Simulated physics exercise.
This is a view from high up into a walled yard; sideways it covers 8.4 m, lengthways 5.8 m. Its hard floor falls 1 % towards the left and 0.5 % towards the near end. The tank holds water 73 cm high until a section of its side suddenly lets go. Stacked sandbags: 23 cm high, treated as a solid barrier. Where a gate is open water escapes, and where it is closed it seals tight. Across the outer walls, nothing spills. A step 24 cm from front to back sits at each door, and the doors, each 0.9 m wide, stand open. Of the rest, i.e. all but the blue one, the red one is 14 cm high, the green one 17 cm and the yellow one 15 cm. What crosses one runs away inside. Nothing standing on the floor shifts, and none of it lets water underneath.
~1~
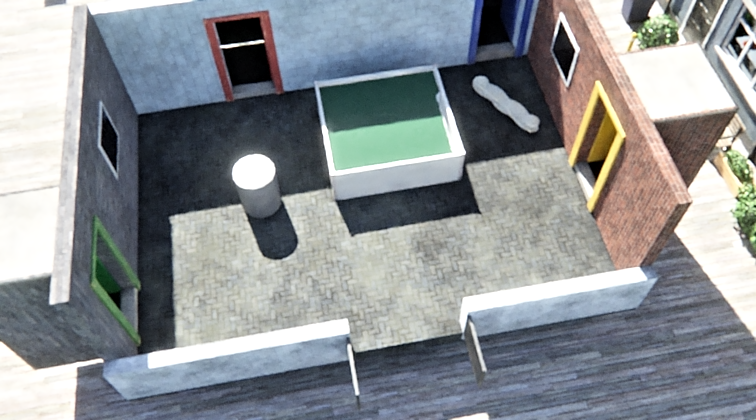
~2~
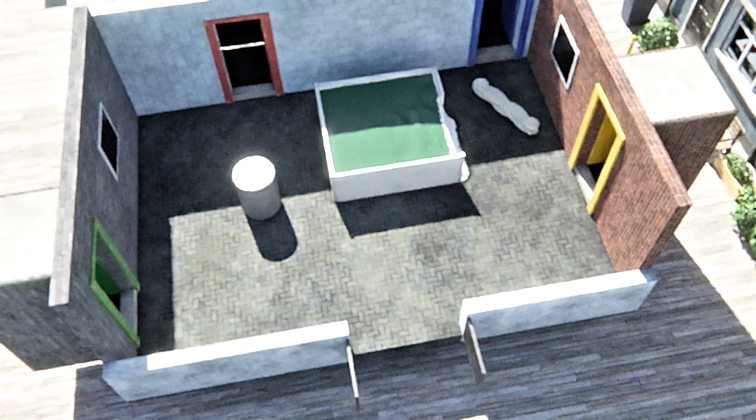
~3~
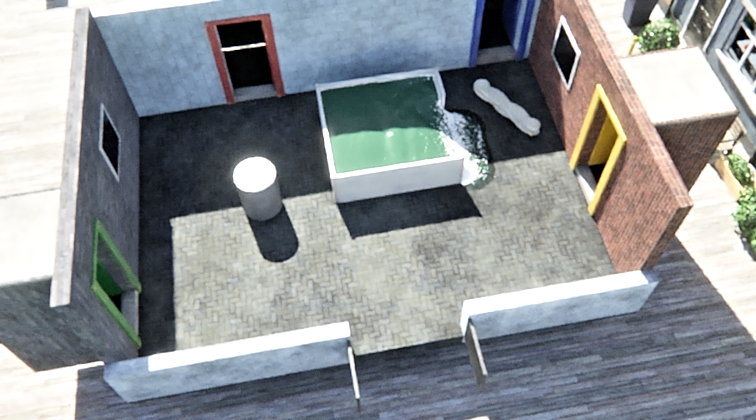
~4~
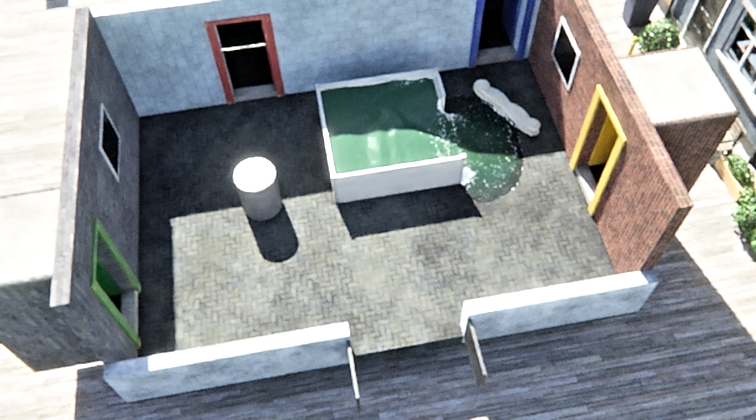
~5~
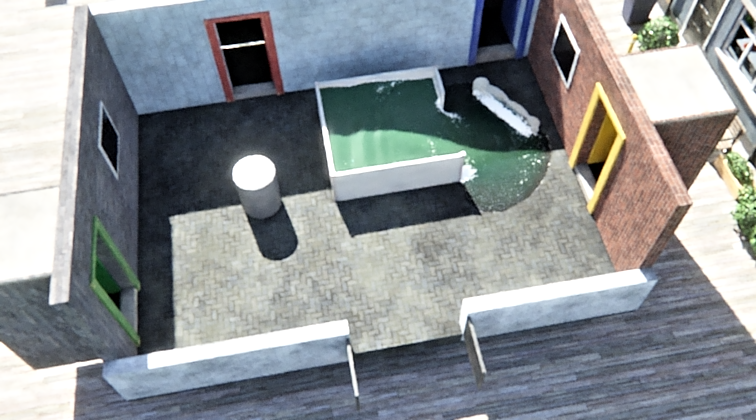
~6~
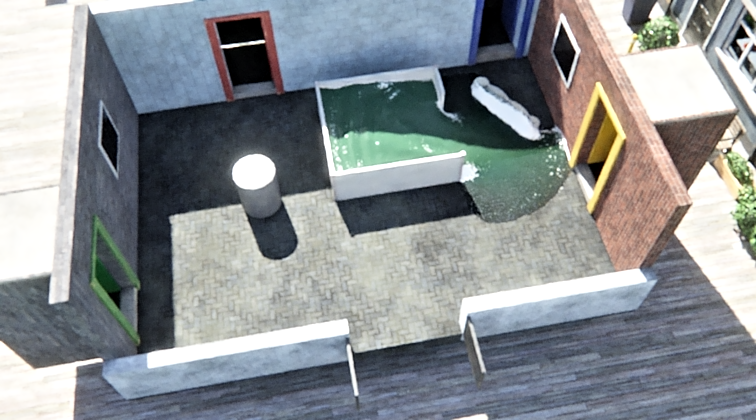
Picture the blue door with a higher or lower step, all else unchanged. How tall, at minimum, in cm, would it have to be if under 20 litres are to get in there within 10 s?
It would need to be about 18 cm tall.
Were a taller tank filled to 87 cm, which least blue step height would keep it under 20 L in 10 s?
Roughly 24 centimetres would do it.
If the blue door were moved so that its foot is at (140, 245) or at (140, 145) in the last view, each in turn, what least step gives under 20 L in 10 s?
Minimums: About 10.5 cm and 9.5 cm.
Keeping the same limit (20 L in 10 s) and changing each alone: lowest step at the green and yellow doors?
Close to 10.5 cm (green) and close to 30 cm (yellow).
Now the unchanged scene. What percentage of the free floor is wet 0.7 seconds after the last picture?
About 20 per cent.
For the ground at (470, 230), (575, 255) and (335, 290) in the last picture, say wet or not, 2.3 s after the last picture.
In the order asked: Untouched, soaked, untouched.
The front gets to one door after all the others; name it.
The green one.
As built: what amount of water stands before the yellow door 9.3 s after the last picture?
Roughly 9.0 cm deep.
Then, 0.7 s after the last picture water covers 20 % of the floor, deepest (49 cm) near (565, 161); 2 cm at the blue door, 0 litres in over its 21 cm step.
Then, 2.3 s after the last picture water covers 35 % of the floor, deepest (46 cm) near (618, 292); 22 cm at the blue door, 4 litres in over its 21 cm step.
Then, 9.3 s after the last picture water covers 95 % of the floor, deepest (16 cm) near (138, 378); 7 cm at the blue door, 9 litres in over its 21 cm step.
At the blue door as built, the water peaked near 22 cm, 2.1 s after the last picture.
Run again over the same 10 s with other heights there, 34 litres in over 15.5 cm, 9 litres over 21 cm. The limit of 20 litres is kept from about 18 cm up.
